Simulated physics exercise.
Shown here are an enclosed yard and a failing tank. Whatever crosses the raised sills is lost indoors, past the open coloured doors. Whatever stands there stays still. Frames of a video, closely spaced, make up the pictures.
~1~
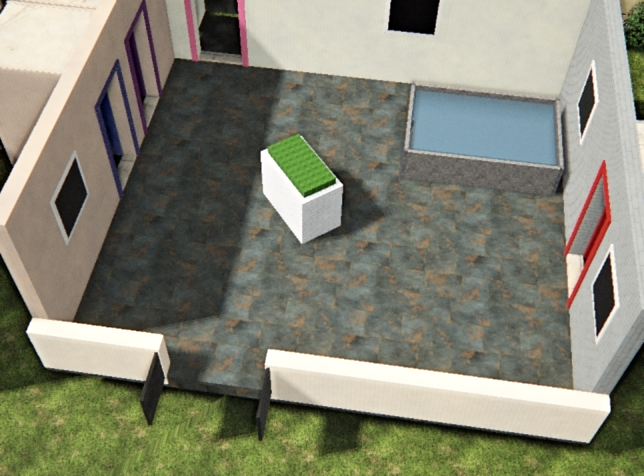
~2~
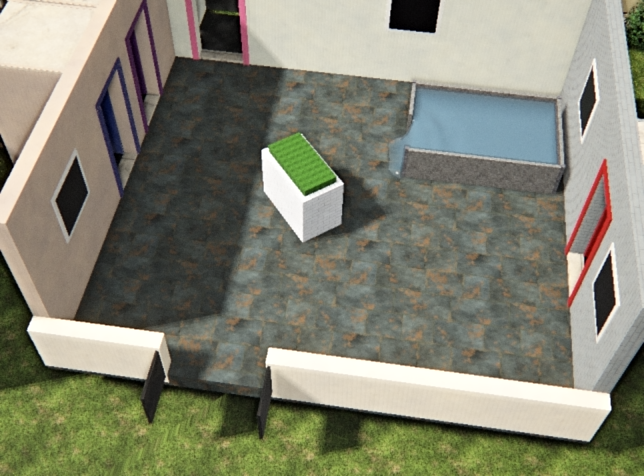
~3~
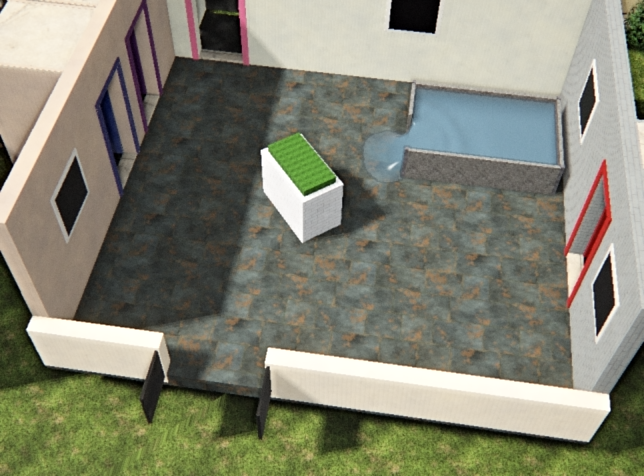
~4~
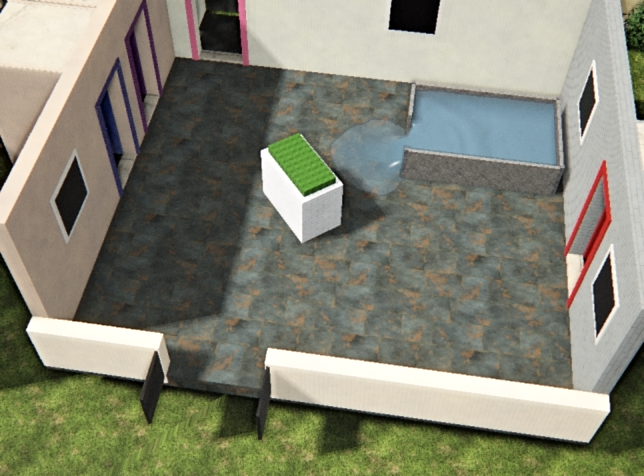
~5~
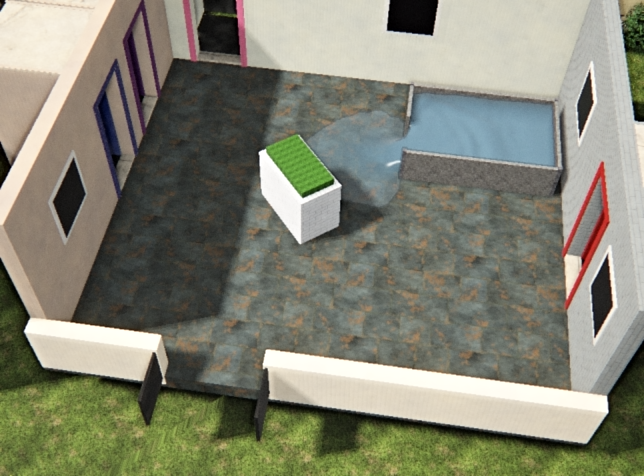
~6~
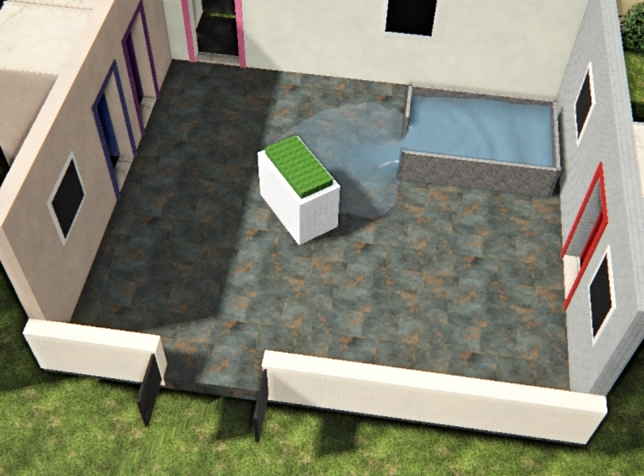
In a walled yard, water pours from an open tank's left side and spreads leftward.
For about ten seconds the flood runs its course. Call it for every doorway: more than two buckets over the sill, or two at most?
My call: The blue door more than two; the pink door more than two; the red door two at most; the purple door more than two.
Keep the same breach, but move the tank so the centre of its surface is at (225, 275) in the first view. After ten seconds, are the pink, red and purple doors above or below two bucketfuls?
Pink: Crosses the threshold, red: Falls short, purple: Falls short.
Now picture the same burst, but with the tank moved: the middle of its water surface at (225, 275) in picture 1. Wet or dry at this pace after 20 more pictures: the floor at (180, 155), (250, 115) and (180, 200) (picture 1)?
Going through the three spots in turn: Gets wet, gets wet, gets wet.
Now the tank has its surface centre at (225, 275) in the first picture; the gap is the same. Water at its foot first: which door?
It's the blue one.
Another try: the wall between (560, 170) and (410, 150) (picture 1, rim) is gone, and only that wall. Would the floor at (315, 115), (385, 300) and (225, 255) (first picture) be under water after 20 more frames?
In turn: Untouched, then inundated, then untouched.
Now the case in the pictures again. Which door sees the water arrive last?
That would be the red one.
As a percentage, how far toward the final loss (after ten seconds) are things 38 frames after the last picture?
Share gone by then: About 65 %.
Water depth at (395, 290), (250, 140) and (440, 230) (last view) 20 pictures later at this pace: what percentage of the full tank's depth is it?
Some 2, 10 and 2 in a hundred.
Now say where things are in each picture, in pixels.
The first picture shows still water in the open tank at (484, 127).
In the second picture, the front is at (398, 139), out from the gap at (408, 150).
In the third picture, the front is at (367, 146), out from the gap at (408, 151).
In the fourth picture, the front is at (337, 143), out from the gap at (407, 152).
In the fifth picture, water pours out at (406, 153) and has run to a hidden place.
In the sixth picture, the front is at a hidden place, out from the gap at (404, 153).
A moment on, water covers 20 % of the floor; the blue door not reached, the pink door not reached, the red door not reached, the purple door not reached.
Next, water covers 35 % of the floor; the blue door under two buckets in, the pink door not reached, the red door not reached, the purple door wet at the sill, nothing in.
Then, water covers 45 % of the floor; the blue door over two buckets in, the pink door under two buckets in, the red door not reached, the purple door over two buckets in.
Later, water covers 60 % of the floor; the blue door over two buckets in, the pink door over two buckets in, the red door not reached, the purple door far over two buckets in.
In the end, water covers 75 % of the floor; the blue door far over two buckets in, the pink door over two buckets in, the red door wet at the sill, nothing in, the purple door far over two buckets in.
